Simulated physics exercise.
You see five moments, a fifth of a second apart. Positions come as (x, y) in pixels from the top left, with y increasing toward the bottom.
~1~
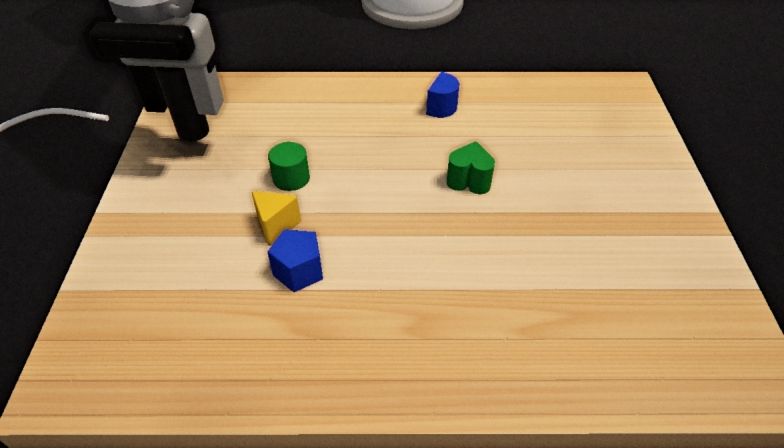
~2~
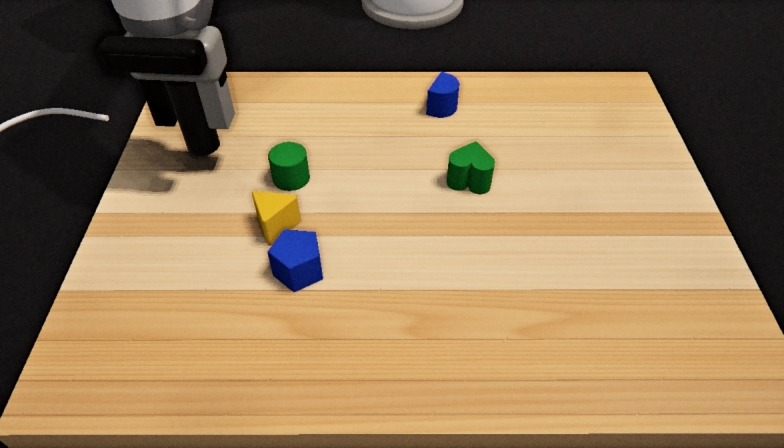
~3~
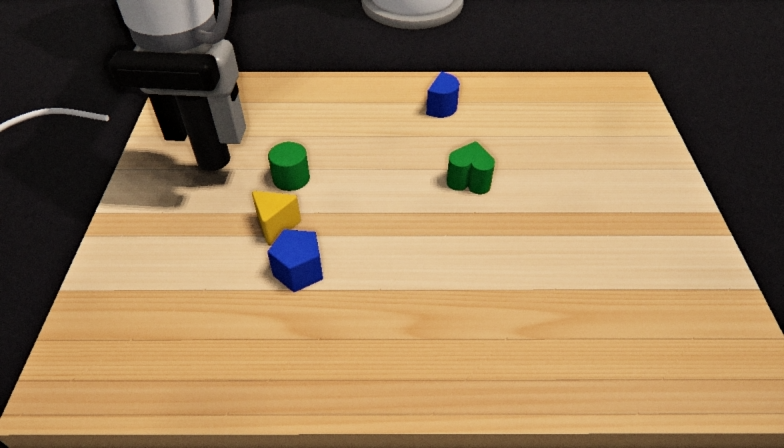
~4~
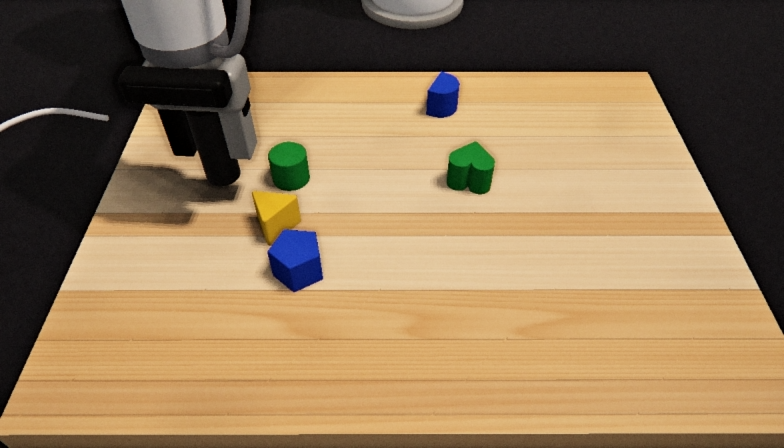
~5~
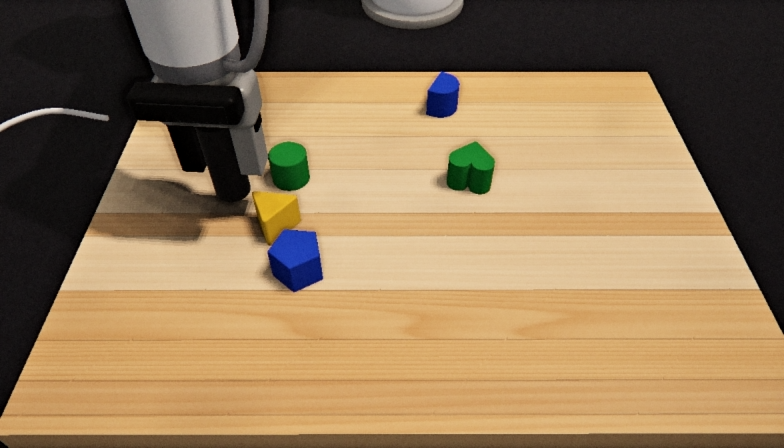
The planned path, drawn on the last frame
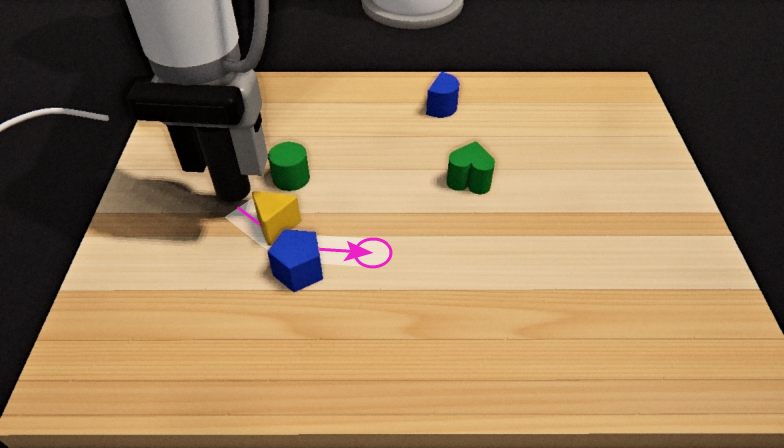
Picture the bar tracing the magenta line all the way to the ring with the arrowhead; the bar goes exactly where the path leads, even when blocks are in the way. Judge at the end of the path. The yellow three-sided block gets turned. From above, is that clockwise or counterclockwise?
It is turned anticlockwise.
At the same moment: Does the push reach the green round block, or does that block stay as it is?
It's unmoved.
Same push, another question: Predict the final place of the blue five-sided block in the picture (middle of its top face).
My prediction: (311, 260).
The drawn path runs from (238, 208) via (272, 234) and (319, 249), ending at (373, 253).
One third of the way, bar at (269, 217); yellow three-sided block at (300, 210), turned 20° clockwise.
Two thirds of the way, bar at (316, 232); yellow three-sided block at (345, 210), turned 15° anticlockwise; blue five-sided block at (310, 260), turned 40° clockwise.
At the end, bar at (372, 236); yellow three-sided block at (371, 202), turned 55° anticlockwise; green round block not moved; blue five-sided block at (311, 260), turned 45° clockwise.
